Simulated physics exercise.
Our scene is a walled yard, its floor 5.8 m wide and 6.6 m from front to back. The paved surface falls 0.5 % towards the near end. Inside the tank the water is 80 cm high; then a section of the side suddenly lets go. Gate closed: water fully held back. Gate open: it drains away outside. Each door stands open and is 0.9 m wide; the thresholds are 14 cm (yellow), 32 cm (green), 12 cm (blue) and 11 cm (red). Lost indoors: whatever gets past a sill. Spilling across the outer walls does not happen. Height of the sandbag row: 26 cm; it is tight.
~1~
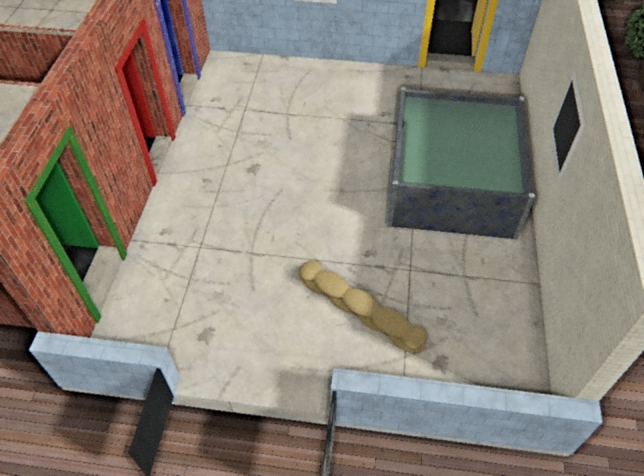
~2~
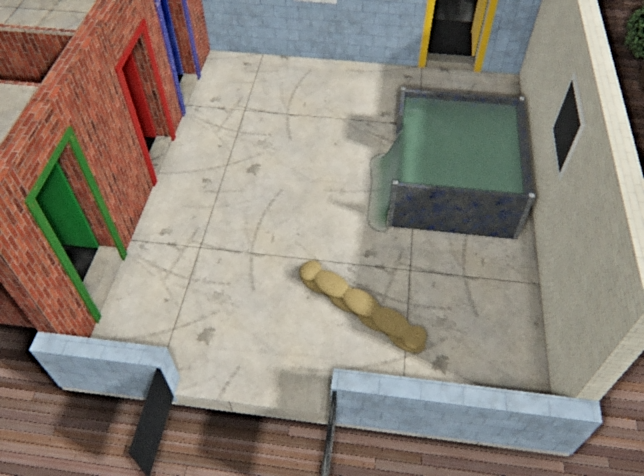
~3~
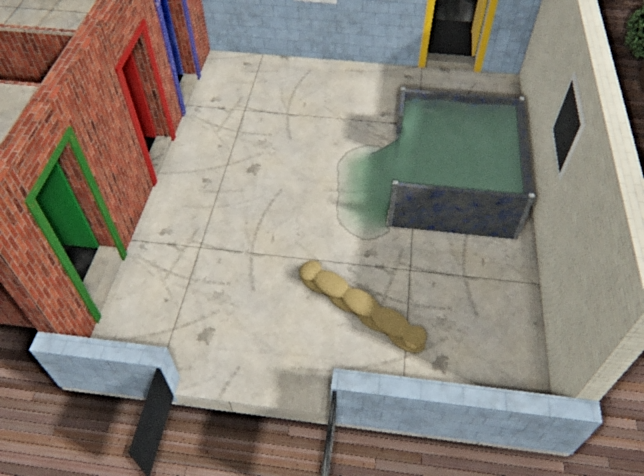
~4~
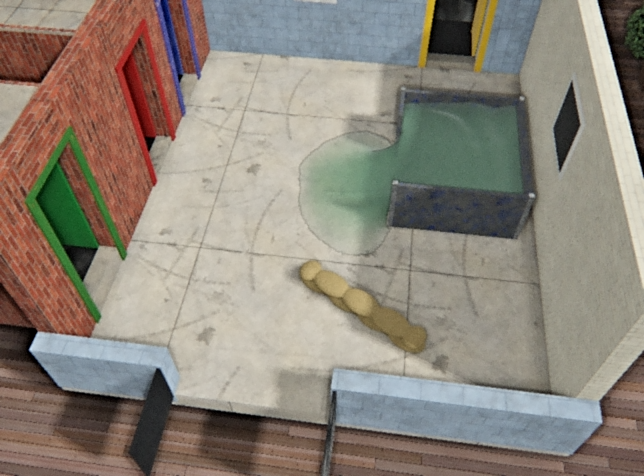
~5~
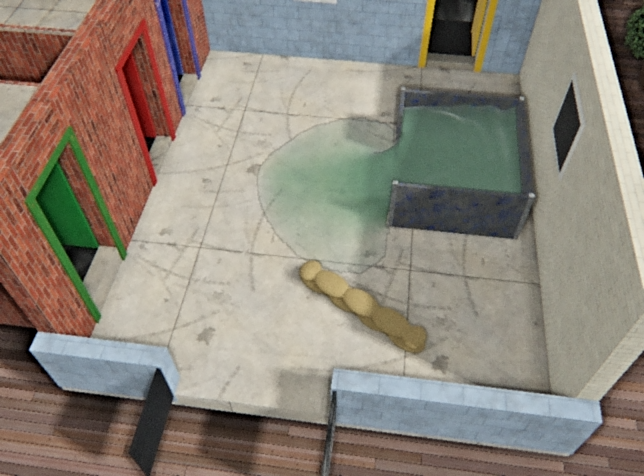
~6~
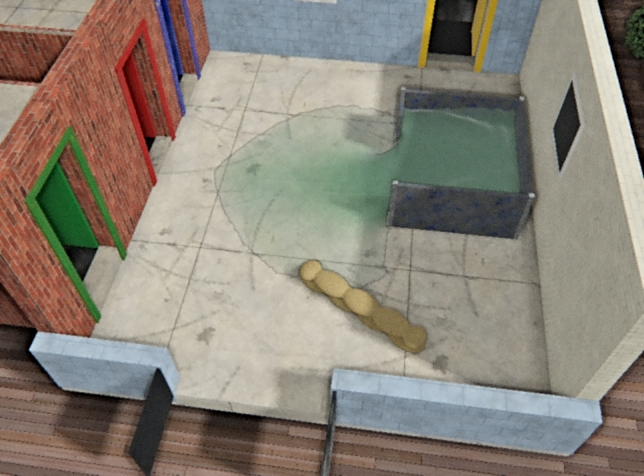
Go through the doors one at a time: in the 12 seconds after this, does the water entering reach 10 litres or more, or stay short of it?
My prediction: Yellow door: Beneath the limit; green door: Beneath the limit; blue door: Above the limit; red door: Above the limit.
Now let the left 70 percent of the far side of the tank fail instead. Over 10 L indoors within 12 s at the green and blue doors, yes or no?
Result against the limit at green: Limit held; result at blue: Limit broken.
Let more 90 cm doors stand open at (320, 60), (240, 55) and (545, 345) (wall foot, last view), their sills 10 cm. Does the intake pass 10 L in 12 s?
First doorway falls short, second gets there, third falls short.
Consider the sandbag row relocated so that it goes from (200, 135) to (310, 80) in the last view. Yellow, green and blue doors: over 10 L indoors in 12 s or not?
Against the limit, the yellow door stays within it, the green door stays within it and the blue door stays within it.
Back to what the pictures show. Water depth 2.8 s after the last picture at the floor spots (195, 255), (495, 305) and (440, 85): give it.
Spot by spot: Some 6, 1, then 0 cm.
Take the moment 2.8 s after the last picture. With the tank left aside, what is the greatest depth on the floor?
Peak depth: Approx. 28 cm.
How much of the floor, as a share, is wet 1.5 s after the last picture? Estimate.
Roughly 50 % of the floor is wet.
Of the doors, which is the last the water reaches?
Yellow.
Then, 0.7 s after the last picture water covers 40 % of the floor and is deepest (39 cm) near (386, 207); yellow door not reached, green door not reached, blue door 7 cm at the sill, 0 L in, red door 19 cm at the sill, 38 L in.
Then, 1.5 s after the last picture water covers 50 % of the floor and is deepest (60 cm) near (81, 363); yellow door not reached, green door 24 cm at the sill, 0 L in, blue door 20 cm at the sill, 8 L in, red door 31 cm at the sill, 142 L in.
Then, 2.8 s after the last picture water covers 55 % of the floor and is deepest (28 cm) near (81, 363); yellow door not reached, green door 22 cm at the sill, 0 L in, blue door 14 cm at the sill, 29 L in, red door 18 cm at the sill, 233 L in.
Then, 6.3 s after the last picture water covers 90 % of the floor and is deepest (12 cm) near (338, 396); yellow door 2 cm at the sill, 0 L in, green door 11 cm at the sill, 0 L in, blue door 9 cm at the sill, 32 L in, red door 8 cm at the sill, 254 L in.
Then, 11.3 s after the last picture water covers 95 % of the floor and is deepest (10 cm) near (510, 96); yellow door 9 cm at the sill, 0 L in, green door 7 cm at the sill, 0 L in, blue door 5 cm at the sill, 32 L in, red door 5 cm at the sill, 254 L in.
